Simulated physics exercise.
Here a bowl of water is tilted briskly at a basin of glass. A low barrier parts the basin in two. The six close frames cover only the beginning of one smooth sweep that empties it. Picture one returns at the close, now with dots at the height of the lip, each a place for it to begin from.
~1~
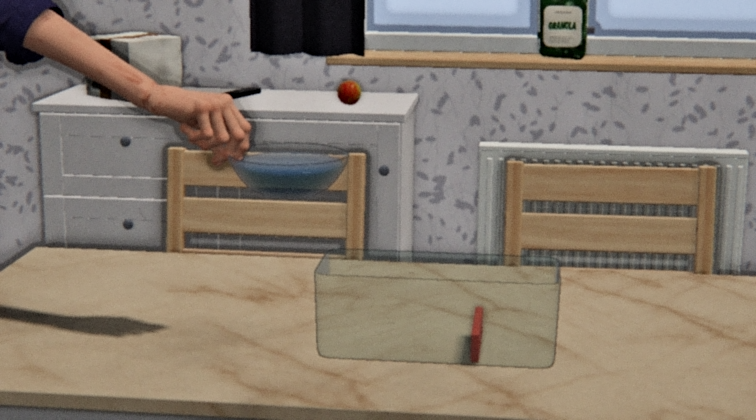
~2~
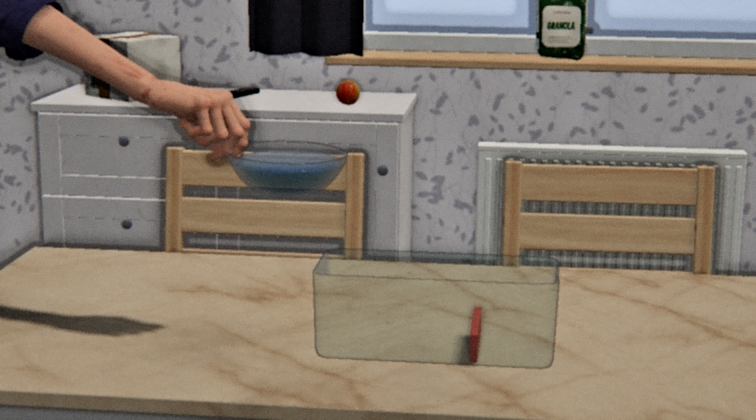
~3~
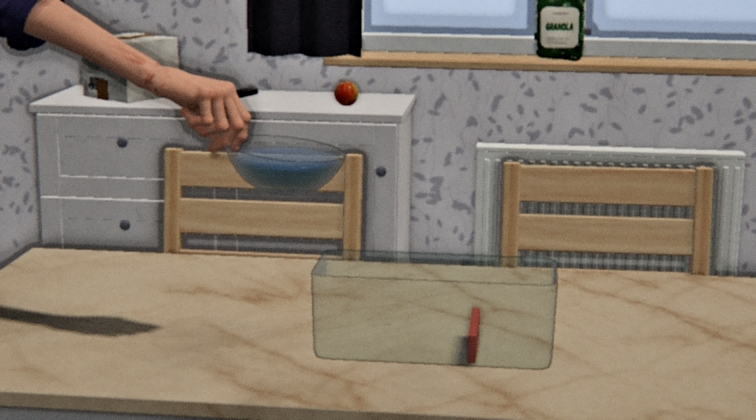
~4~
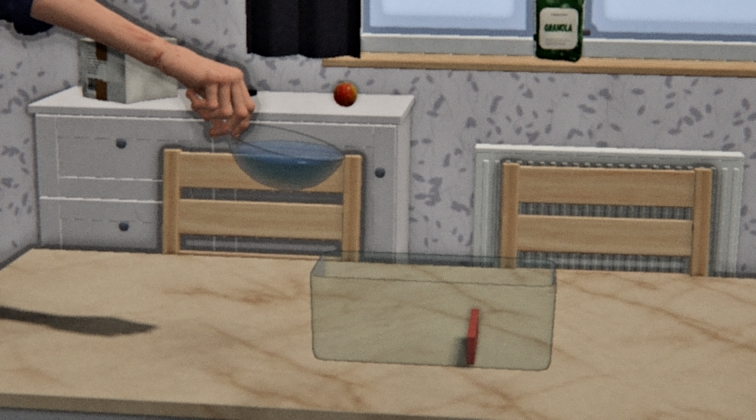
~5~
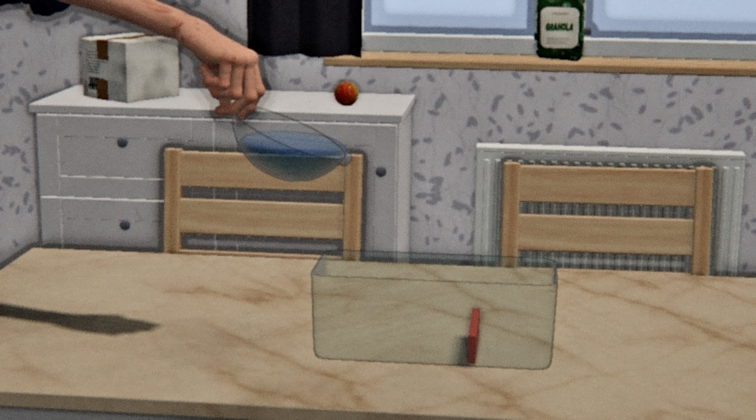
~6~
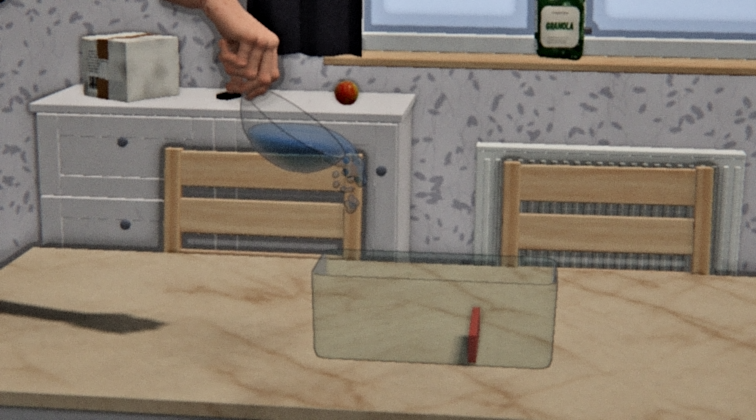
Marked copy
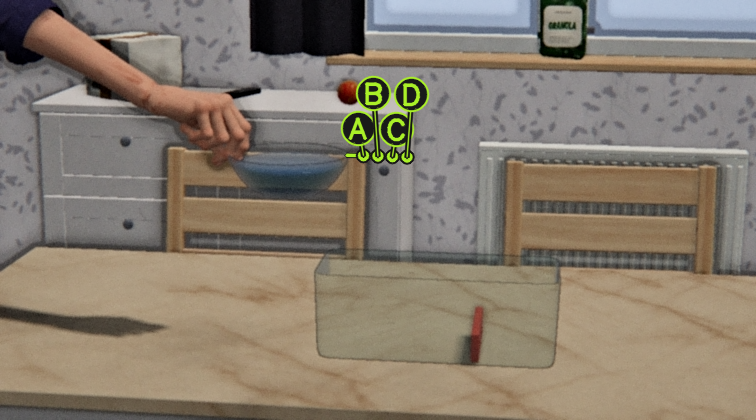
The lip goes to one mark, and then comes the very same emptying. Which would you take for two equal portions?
Best: C.
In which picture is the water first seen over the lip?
In picture 5.
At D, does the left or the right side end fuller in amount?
The right one.
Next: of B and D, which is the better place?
It is D.
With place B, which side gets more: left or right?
The left side.
In lime, A at (363, 155); B at (377, 156); C at (392, 156); D at (407, 157).
Choosing A, about 91 % ends left of the wall and 6 % right of it.
Choosing B, about 82 % ends left of the wall and 17 % right of it.
Choosing C, about 53 % ends left of the wall and 46 % right of it.
Choosing D, about 28 % ends left of the wall and 71 % right of it.
